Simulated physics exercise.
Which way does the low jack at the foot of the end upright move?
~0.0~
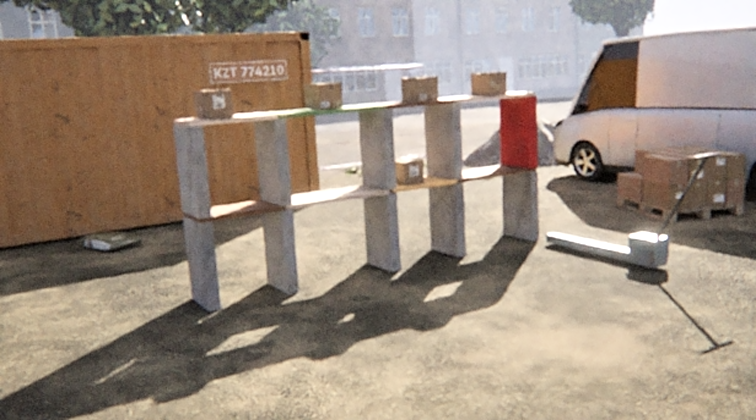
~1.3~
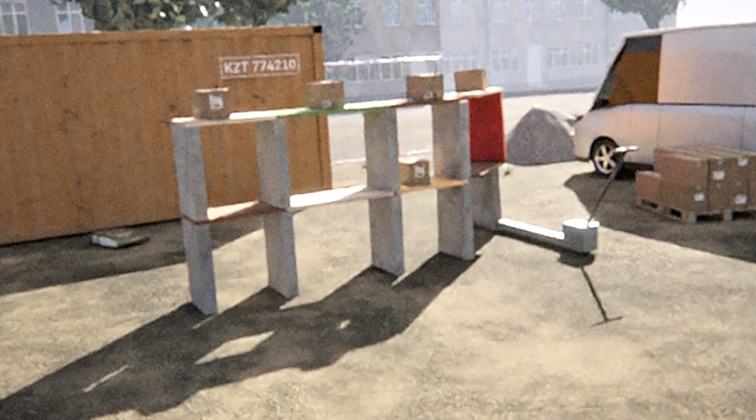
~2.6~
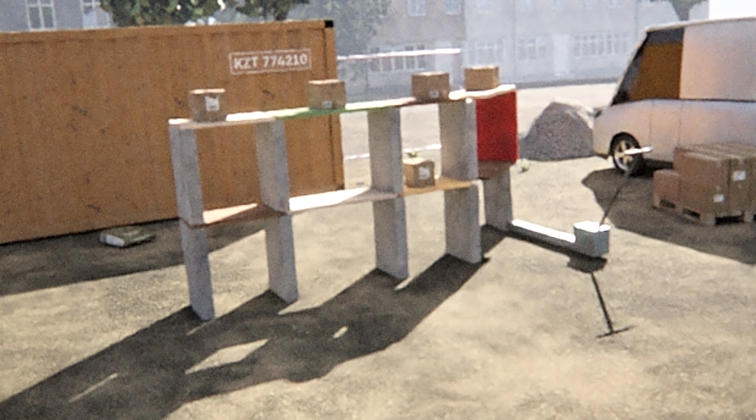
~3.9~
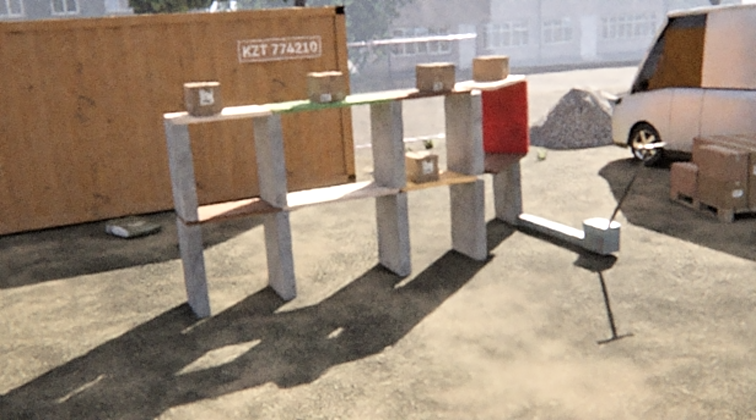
It moves to the left, towards the row of blocks and boards.
We see a two-tier row of upright grey blocks and loose boards carrying cartons, as a low jack at the right-hand end moves left and the red upright shifts left with it; the view drifts slightly, and everything remains standing.
